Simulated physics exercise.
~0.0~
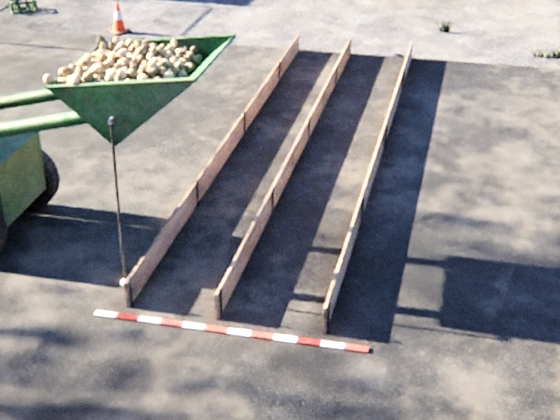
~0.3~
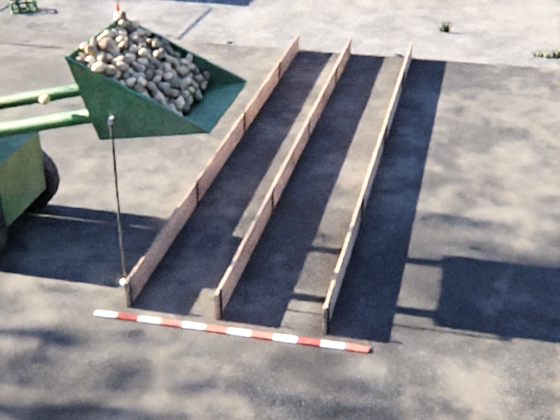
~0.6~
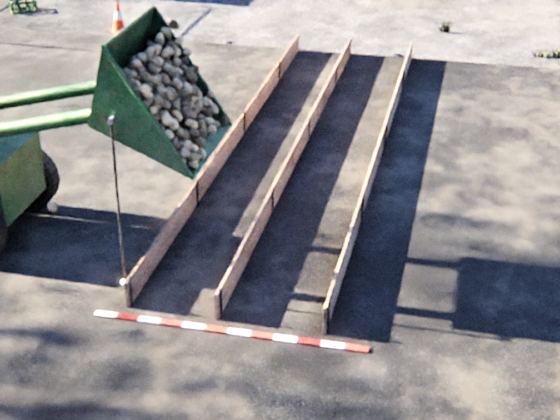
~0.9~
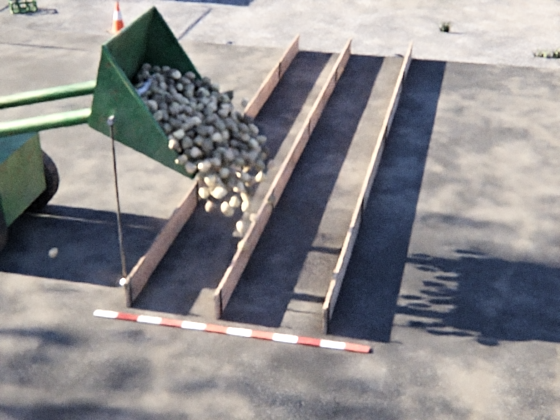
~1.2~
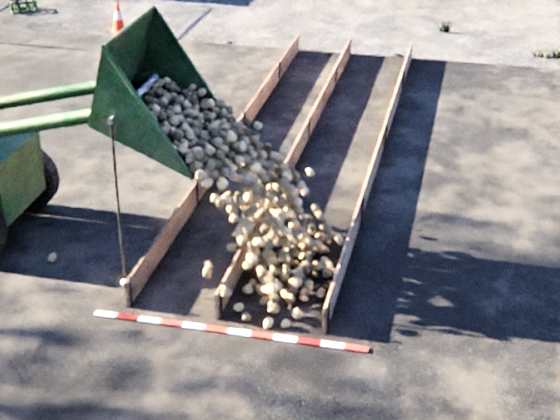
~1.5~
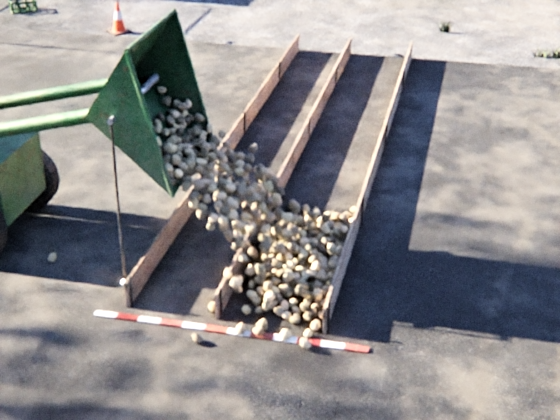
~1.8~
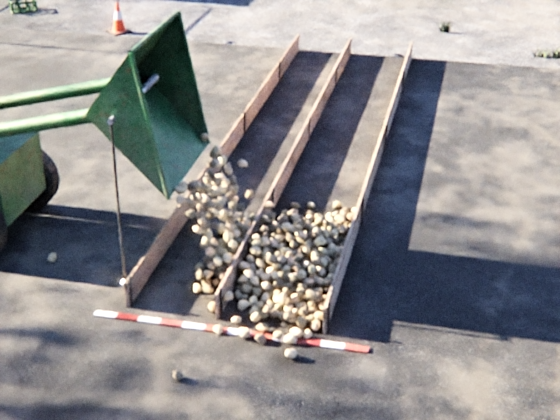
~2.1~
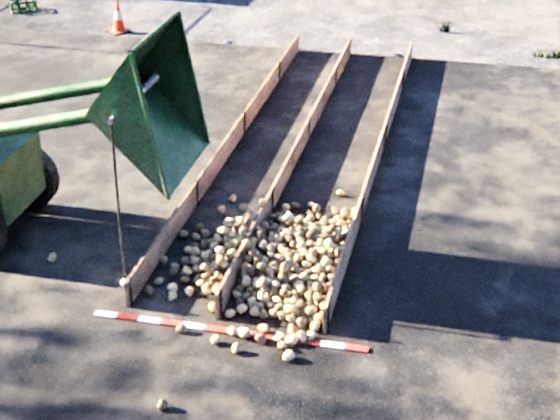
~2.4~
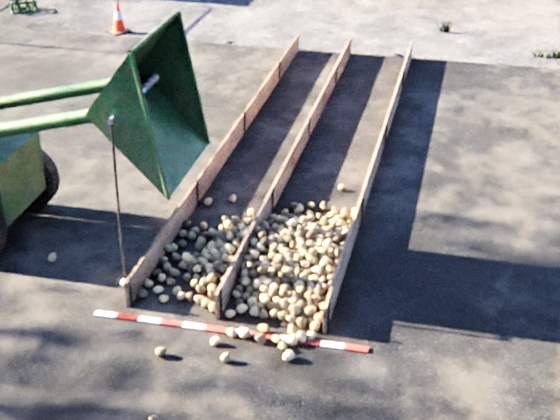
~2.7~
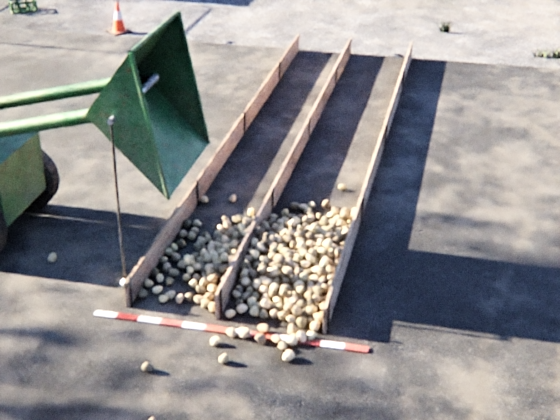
The clip opens on a green skip heaped with pale, rounded stones, held on a loader's arms at the left beside three long boards that form two bays on dark ground. The skip tips down to the right and pauses, and the stones slide over its lip, pouring mostly across the middle board into the far bay. It then tips more steeply, and the remaining stones drop into the near bay. A few roll out past the red and white striped bar. At the end the skip hangs empty, with a larger pile in the far bay than in the near one.
